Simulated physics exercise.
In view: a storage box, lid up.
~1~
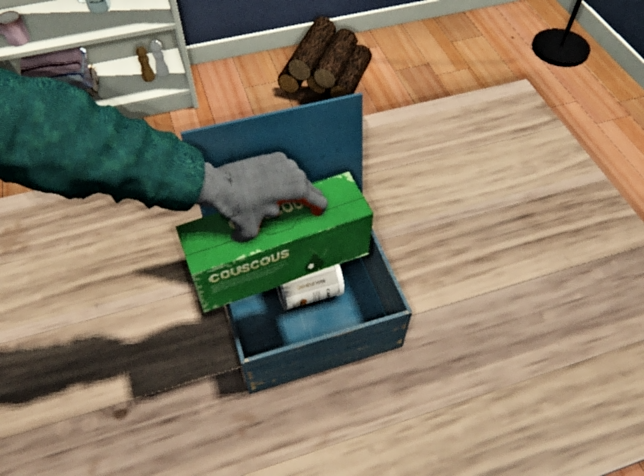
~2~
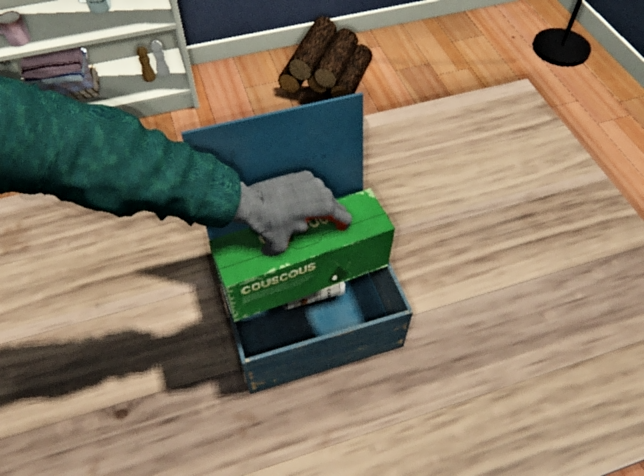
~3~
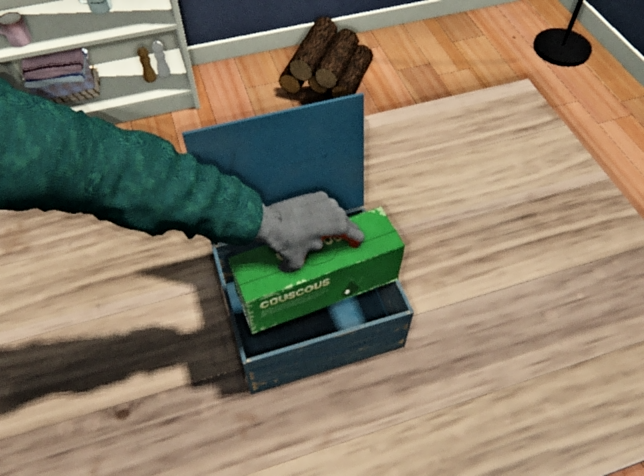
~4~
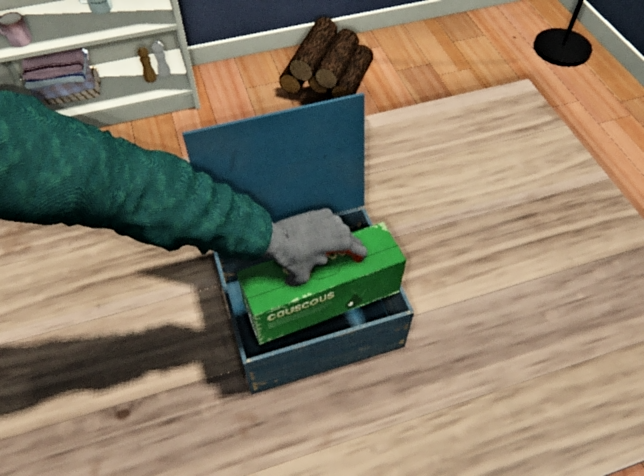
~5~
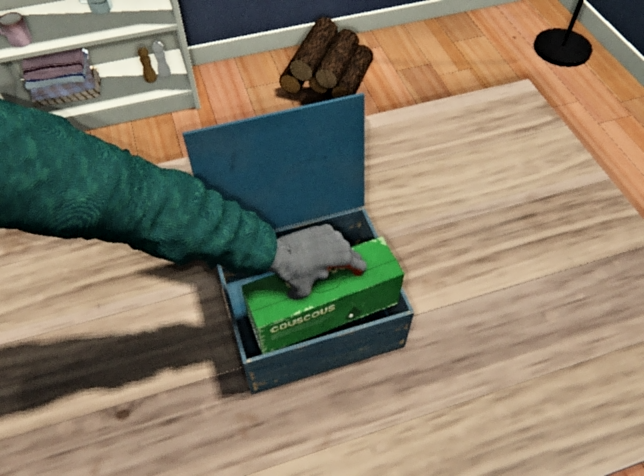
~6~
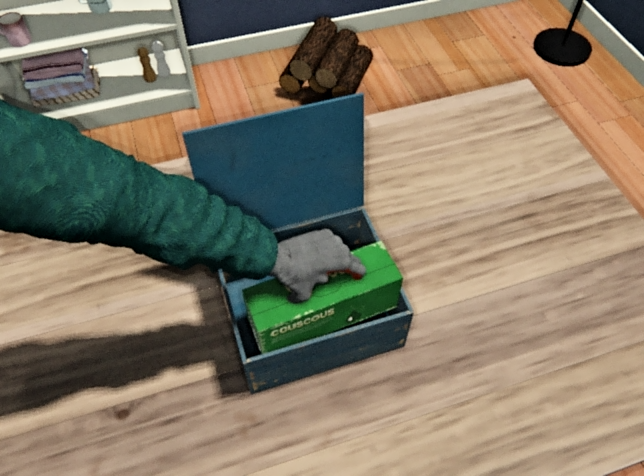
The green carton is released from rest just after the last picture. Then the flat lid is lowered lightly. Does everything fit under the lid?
Outcome: The lid shuts flat.
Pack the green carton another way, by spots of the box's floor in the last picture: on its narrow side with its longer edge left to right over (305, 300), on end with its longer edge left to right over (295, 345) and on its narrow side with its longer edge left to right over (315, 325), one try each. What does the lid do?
First try: It sits on the rim; second try: It stays ajar; third try: It sits on the rim.
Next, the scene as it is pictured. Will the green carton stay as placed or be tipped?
The green carton keeps its pose.
Then, 0.30 s past the last view, green carton displaced a little near (323, 323).
Then, 1.40 s past the last view, lid 71° above the rim; green carton displaced a little near (323, 324).
Then, 1.70 s past the last view, lid 42° above the rim; green carton displaced a little near (323, 324).
Then, 1.90 s past the last view, lid 15° above the rim; green carton displaced a little near (323, 324).
Finally, lid shut; moved from the start, green carton; white tin still in place. Final places as the last picture's camera would see them, green carton near (323, 324).
